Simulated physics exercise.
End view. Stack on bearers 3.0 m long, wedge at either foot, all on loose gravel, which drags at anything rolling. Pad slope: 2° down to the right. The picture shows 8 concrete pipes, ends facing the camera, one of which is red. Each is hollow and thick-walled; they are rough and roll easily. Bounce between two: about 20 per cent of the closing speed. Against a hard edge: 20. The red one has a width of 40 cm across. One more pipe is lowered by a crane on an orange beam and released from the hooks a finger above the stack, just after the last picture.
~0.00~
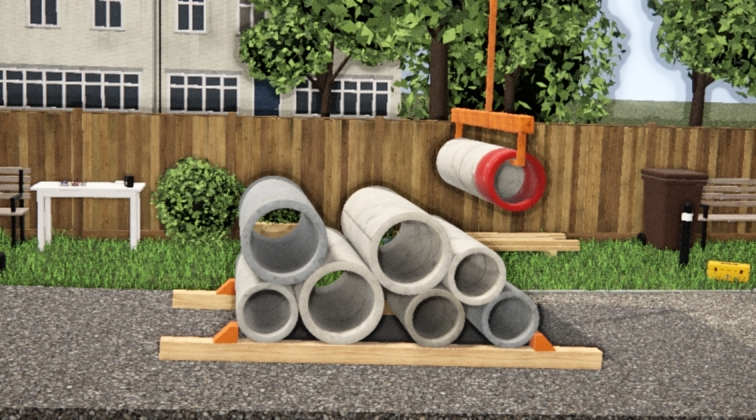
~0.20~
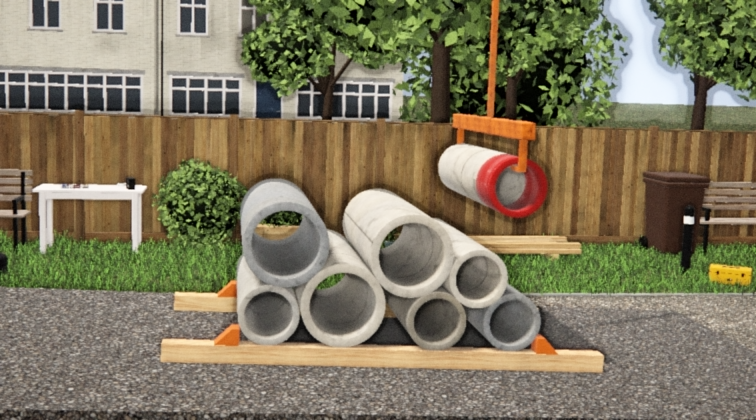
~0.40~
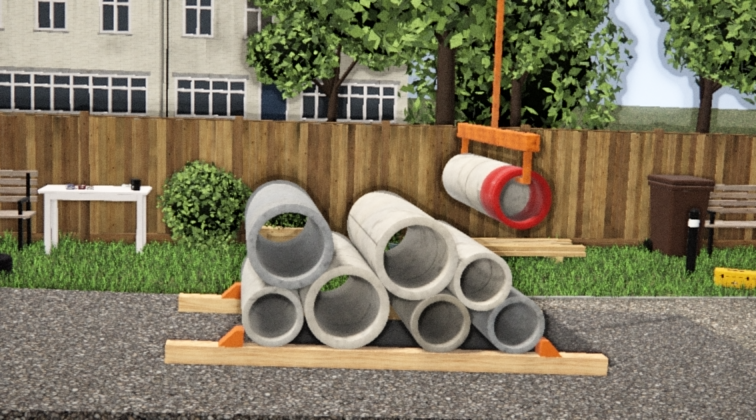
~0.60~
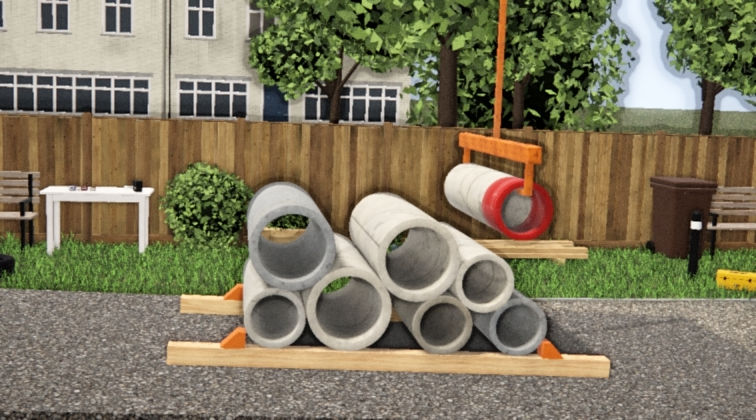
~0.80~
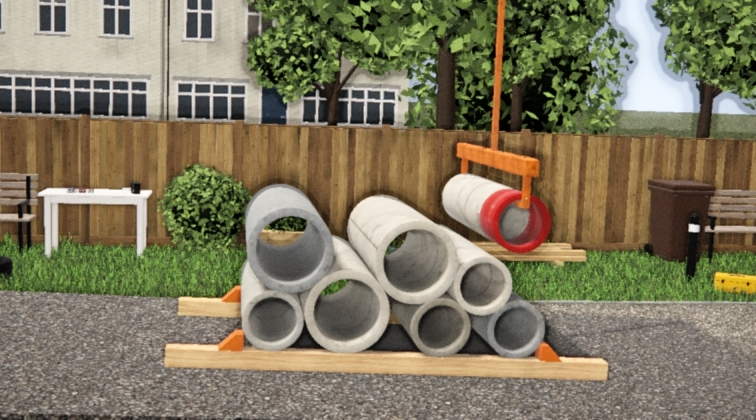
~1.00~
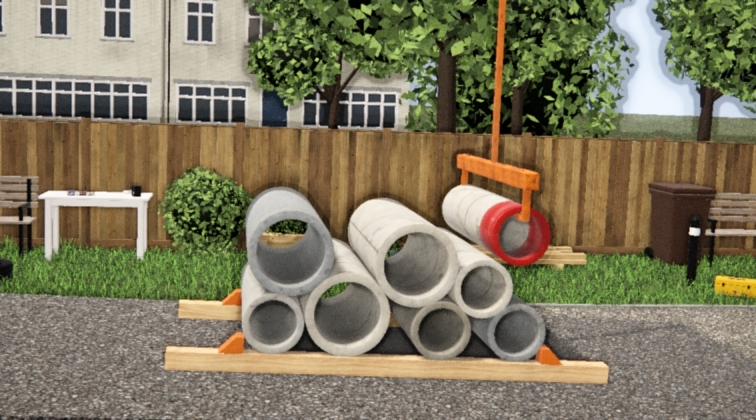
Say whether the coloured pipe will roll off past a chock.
Red: Falls off.
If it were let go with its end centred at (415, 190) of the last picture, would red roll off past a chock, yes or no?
Released there, red: It does not happen.
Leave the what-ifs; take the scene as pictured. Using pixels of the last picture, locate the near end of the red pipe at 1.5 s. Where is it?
(553, 284), roughly.
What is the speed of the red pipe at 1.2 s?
0.6 m/s, give or take.
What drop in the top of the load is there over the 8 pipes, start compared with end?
Roughly 35 cm.
Then, 1.2 s in, red is up on others, 20 cm inside the right chock, rolling right; 0 of 8 are outside the chocks.
Then, 1.5 s in, red is in the air, 5 cm inside the right chock, rolling right; 0 of 8 are outside the chocks.
Then, 1.7 s in, red is beyond the right chock, rolling right; 1 of 8 is outside the chocks.
In the end (3.2 s), red is beyond the right chock; 1 of 8 is outside the chocks.
